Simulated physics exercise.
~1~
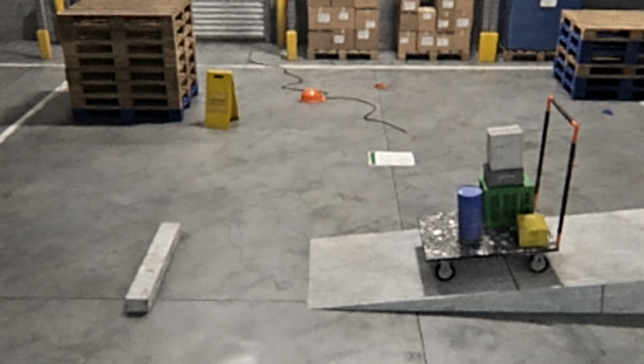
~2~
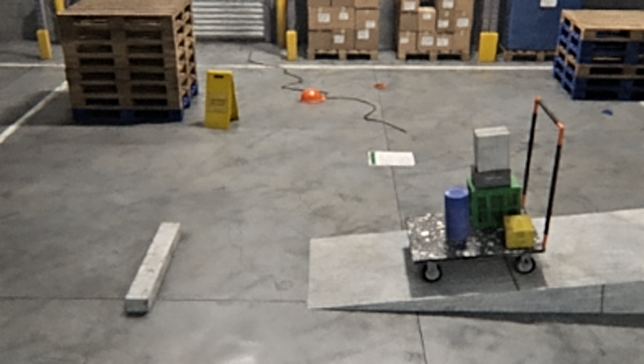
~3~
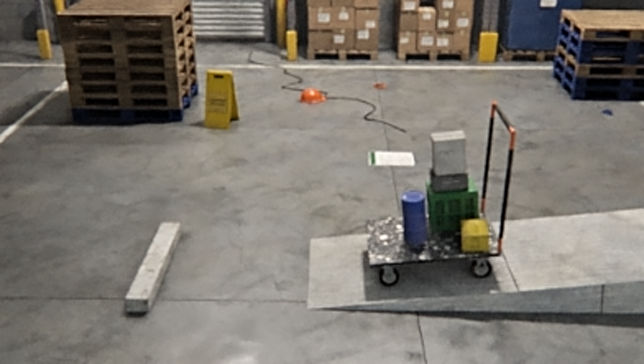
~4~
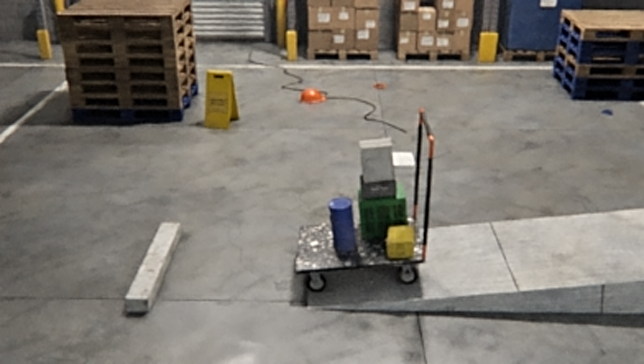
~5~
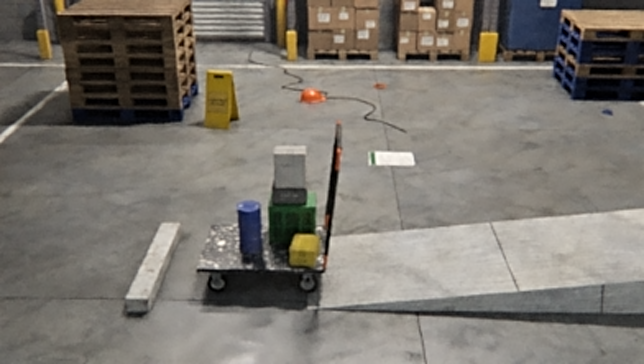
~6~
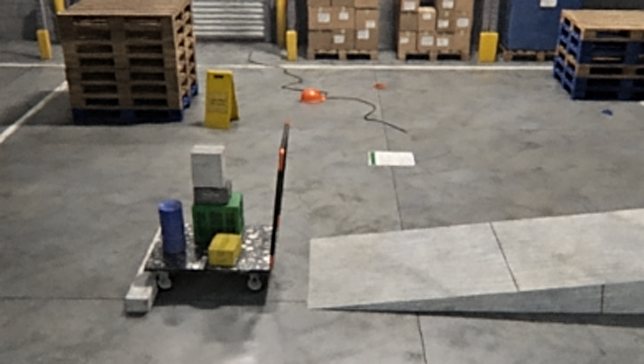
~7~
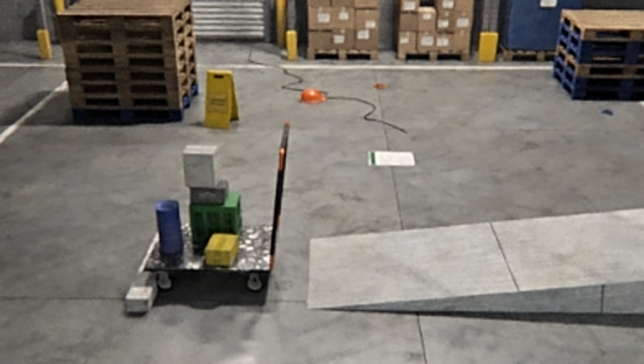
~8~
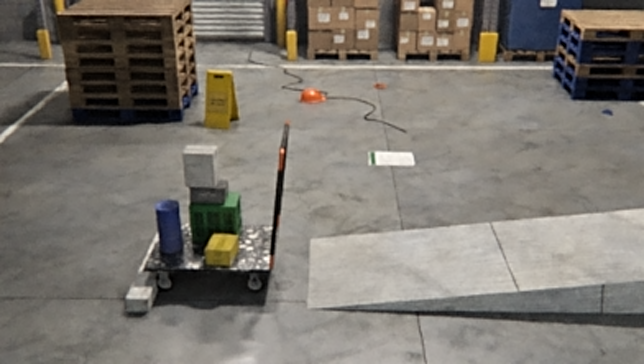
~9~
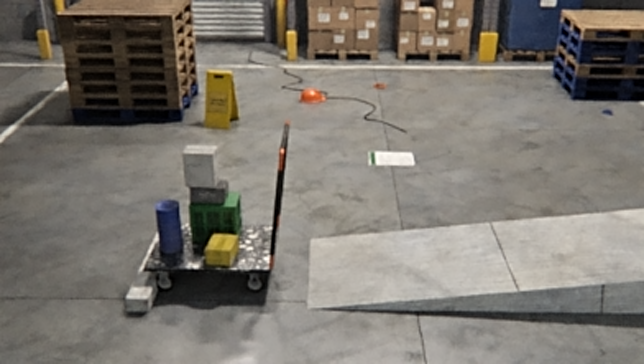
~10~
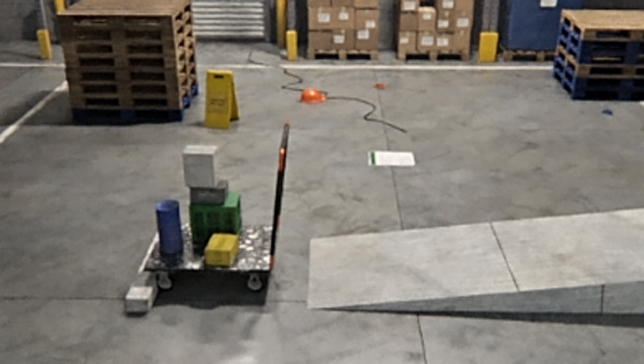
Loaded flat trolley rolling left down a ramp and across a warehouse floor, stopping at a kerb with its load still aboard.
